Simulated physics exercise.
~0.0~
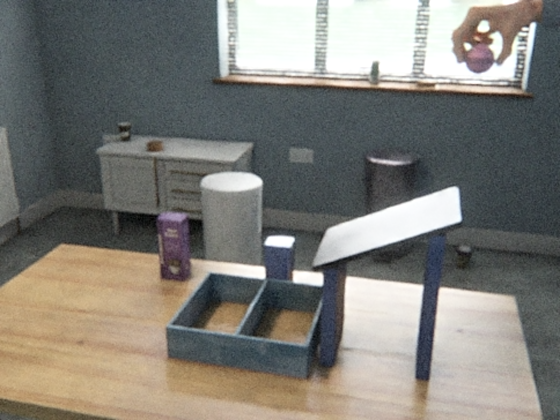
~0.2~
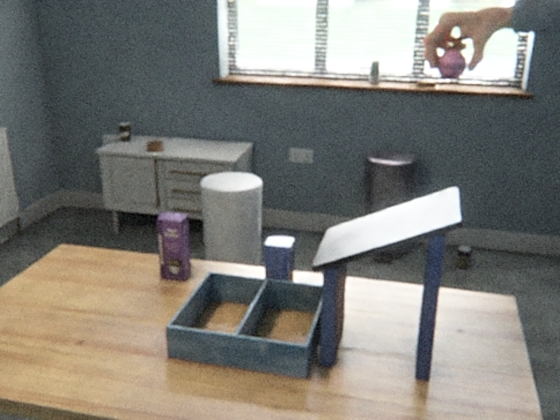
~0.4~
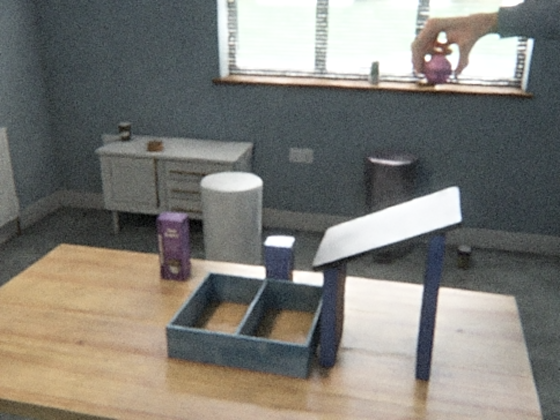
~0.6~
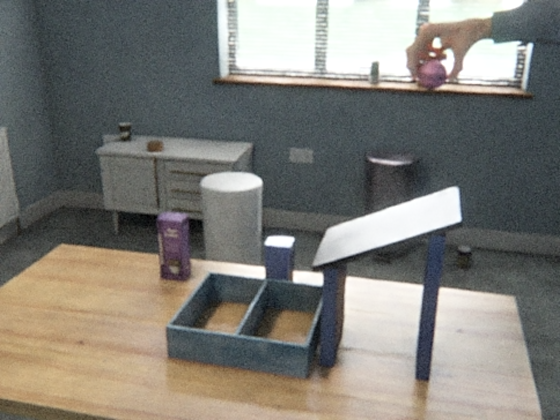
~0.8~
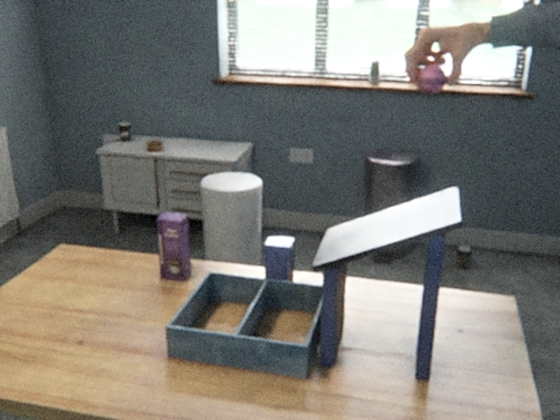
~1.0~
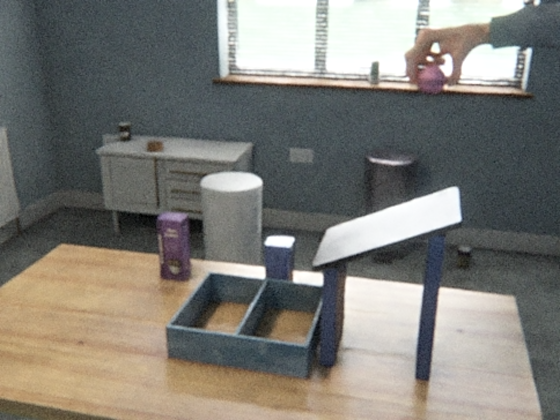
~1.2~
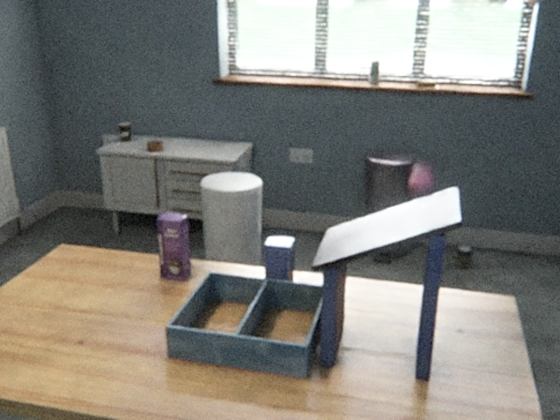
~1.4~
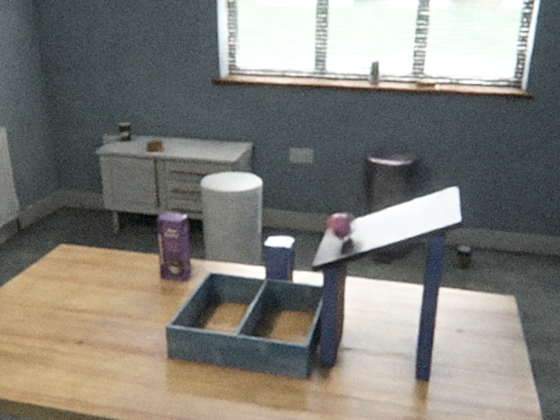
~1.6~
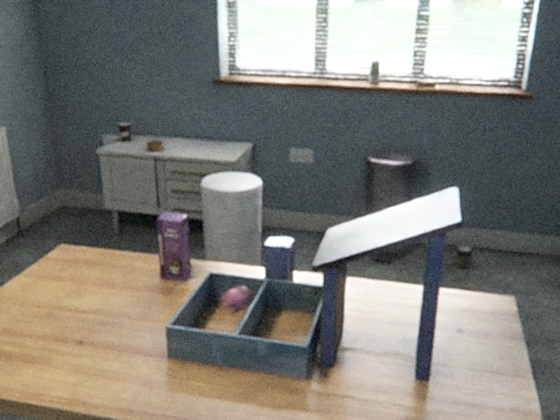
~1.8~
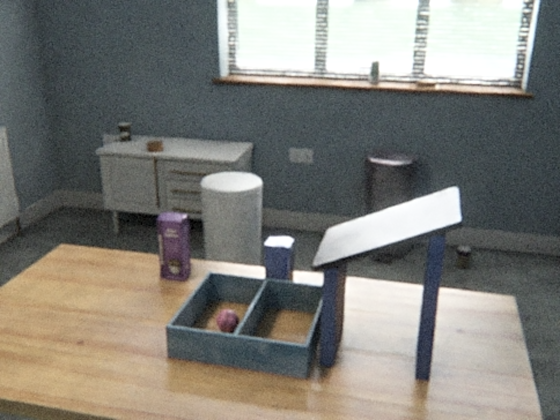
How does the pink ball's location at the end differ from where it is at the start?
At the start the pink ball is held in a hand high at the upper right, in front of the window. At the end it is down in the left compartment of the tray on the table, the one farther from the sloping board.
